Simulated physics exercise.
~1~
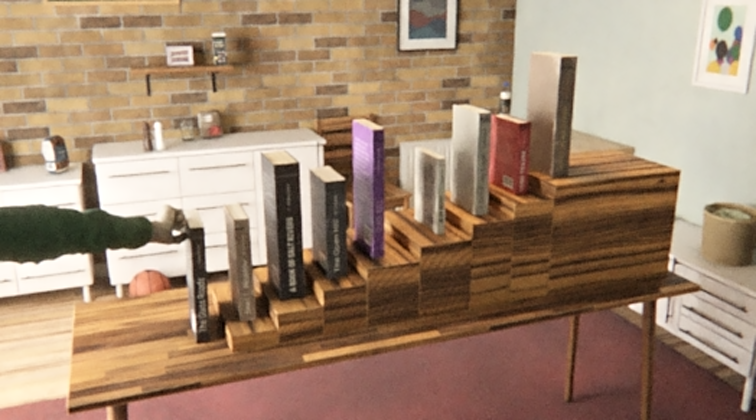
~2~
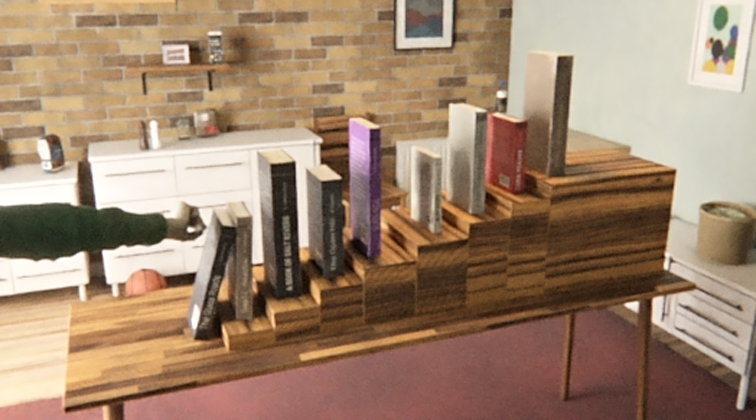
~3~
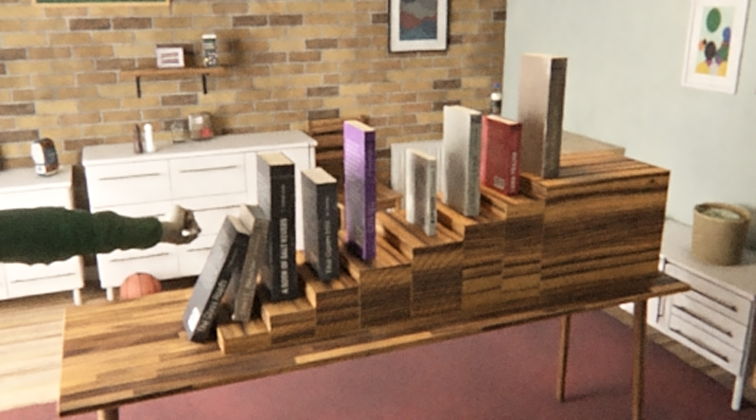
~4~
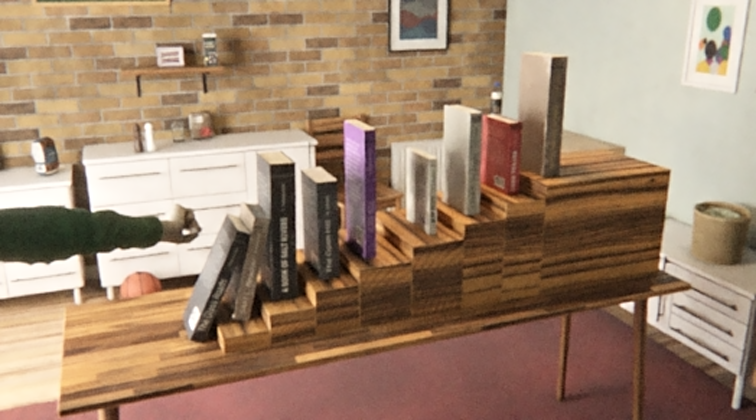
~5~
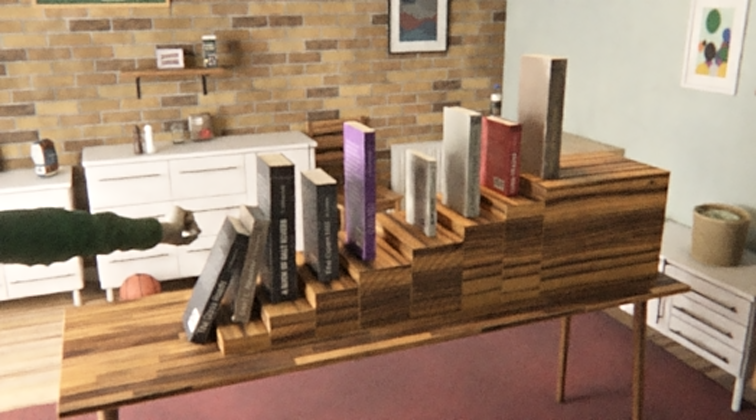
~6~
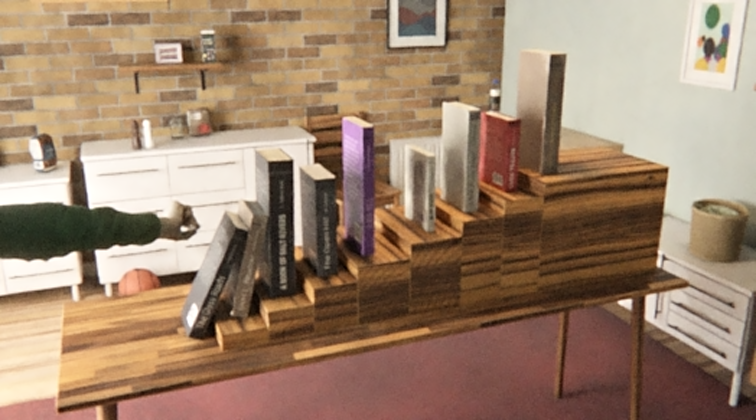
In a living room with a brick wall and white drawers, a gently swaying camera looks slightly down on a wooden table. Nine hardback books stand on edge up a flight of low wooden steps rising to the right, mostly black and grey, with a purple one midway and a red one near the top. A hand in a dark green sleeve reaches from the left and tips the first black book rightward. It leans into the grey book behind, which tilts against the next black one. There the motion stops, with both leaning and the rest still upright.
